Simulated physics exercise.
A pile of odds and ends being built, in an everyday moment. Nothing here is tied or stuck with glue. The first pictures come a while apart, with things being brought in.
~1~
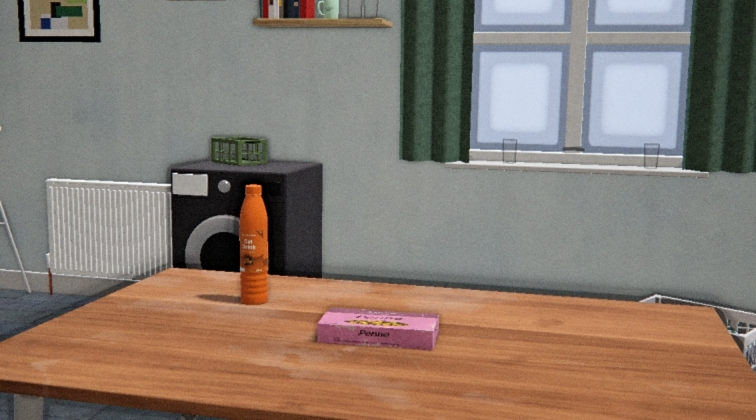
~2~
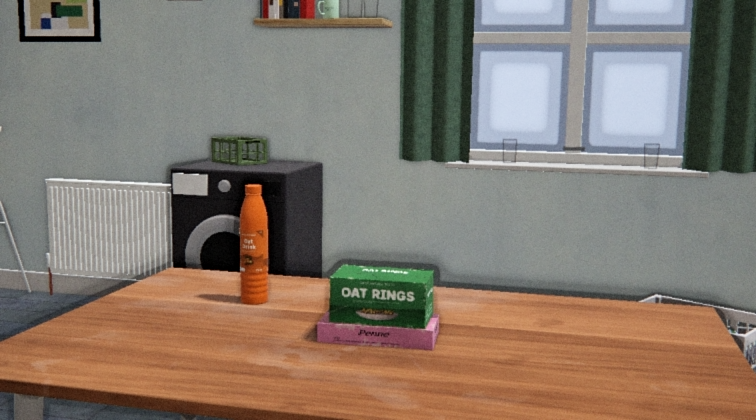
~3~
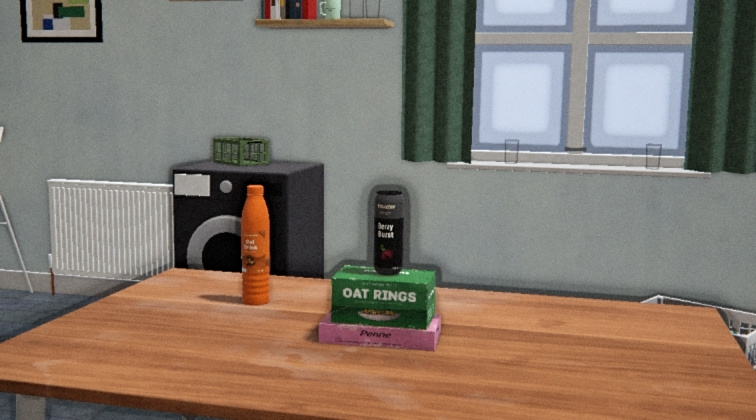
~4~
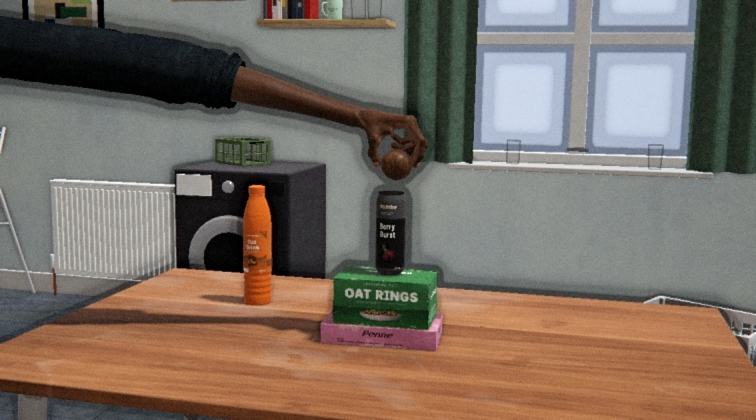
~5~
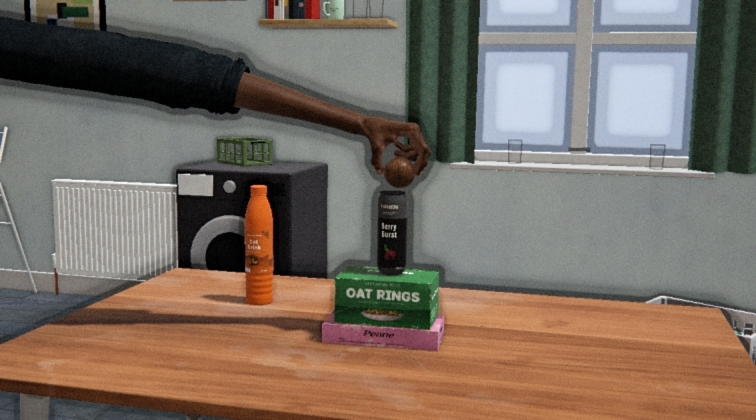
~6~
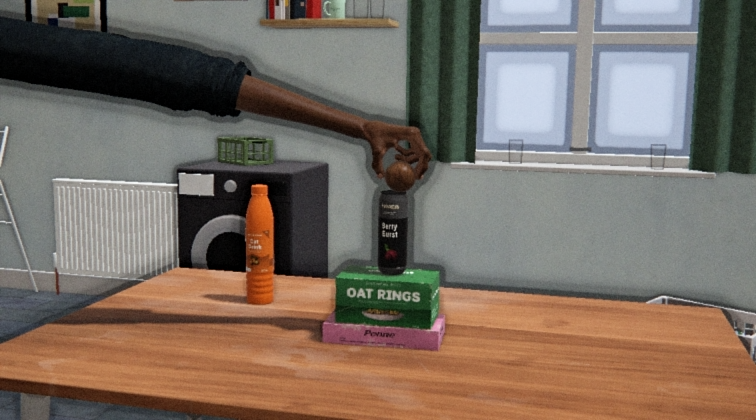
In a kitchen, a green box of oat rings and then a black can were stacked on a pink box beside an orange bottle, and a hand lowered a brown onion onto the can.
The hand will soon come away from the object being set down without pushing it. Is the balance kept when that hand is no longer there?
I expect everything to stay in place.
Then, 0.40 s later than the last frame, all is still.
Then, 1.30 s later than the last frame, brown onion resting near (402, 177).
Then, 2.00 s later than the last frame, brown onion resting near (403, 177).
When it is over, all 5 as before. End places, in pixels of the last picture, brown onion near (404, 177). The pile stays up.
